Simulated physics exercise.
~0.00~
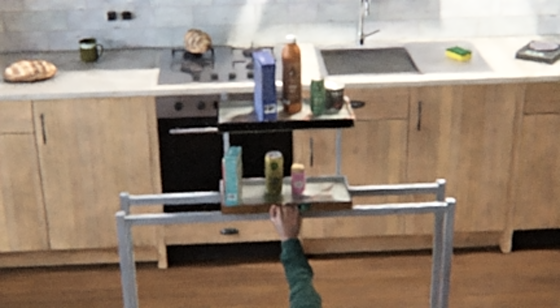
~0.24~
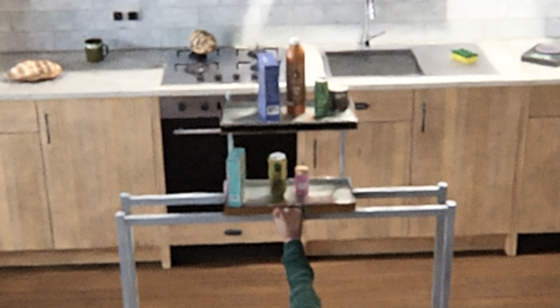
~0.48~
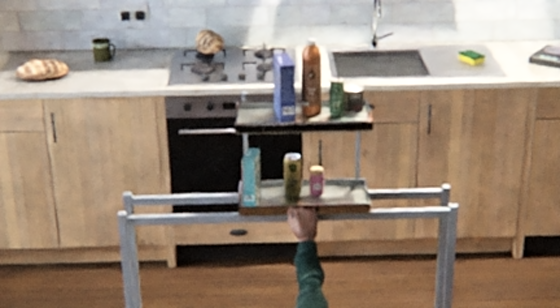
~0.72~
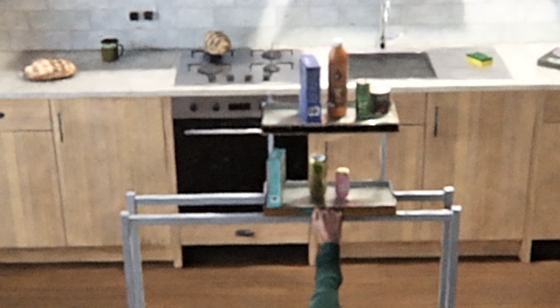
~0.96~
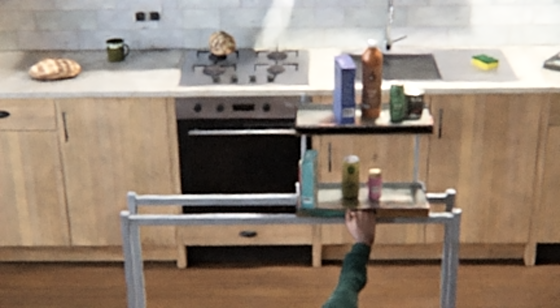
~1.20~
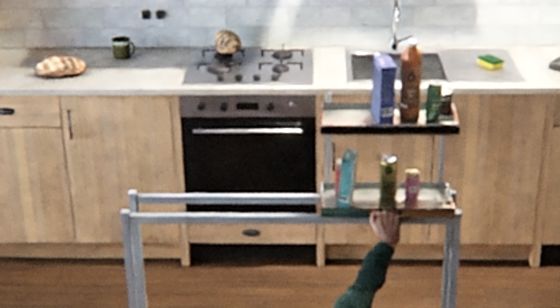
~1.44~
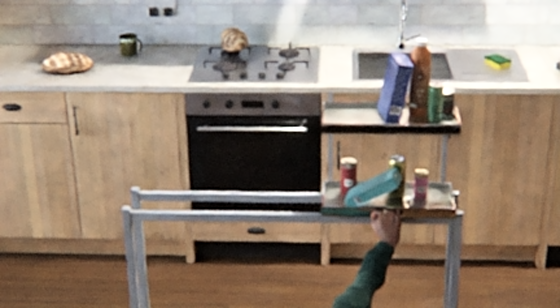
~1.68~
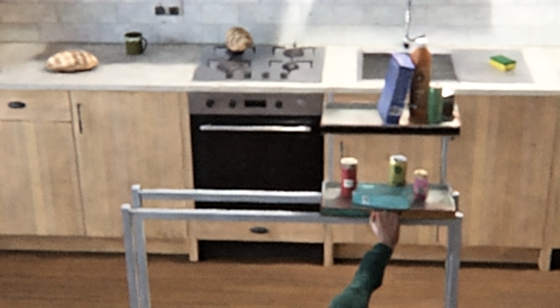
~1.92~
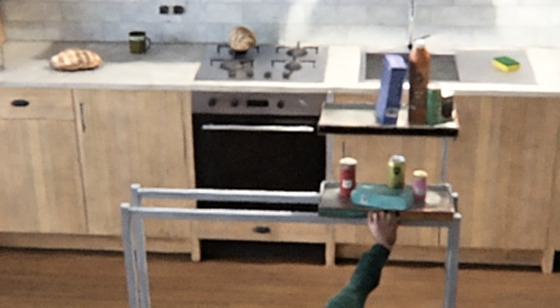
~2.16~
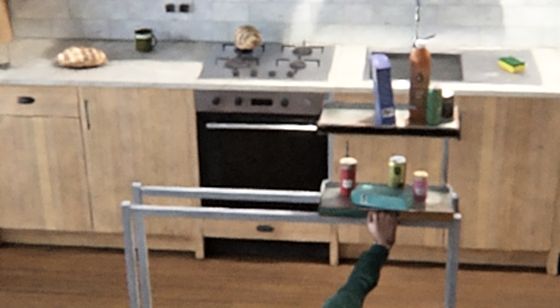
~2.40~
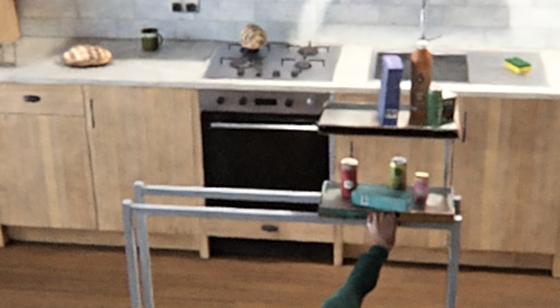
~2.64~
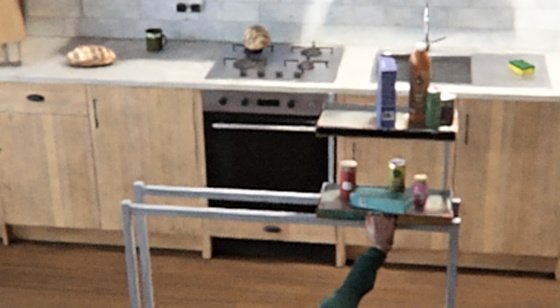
A hand in a green sleeve grips the lower edge of a two-level tray on a pale metal frame, seen from the front in a kitchen with wooden cupboards, an oven and a sink behind. A blue packet, an orange bottle and green containers stand on the upper level, with a turquoise packet, a yellow-green can and a pink shaker below. The hand pushes the tray right until it stops at the frame's end. The turquoise packet tips over, revealing a red jar, while the blue packet rocks. Finally, the turquoise packet lies flat on the tray and the others stand.
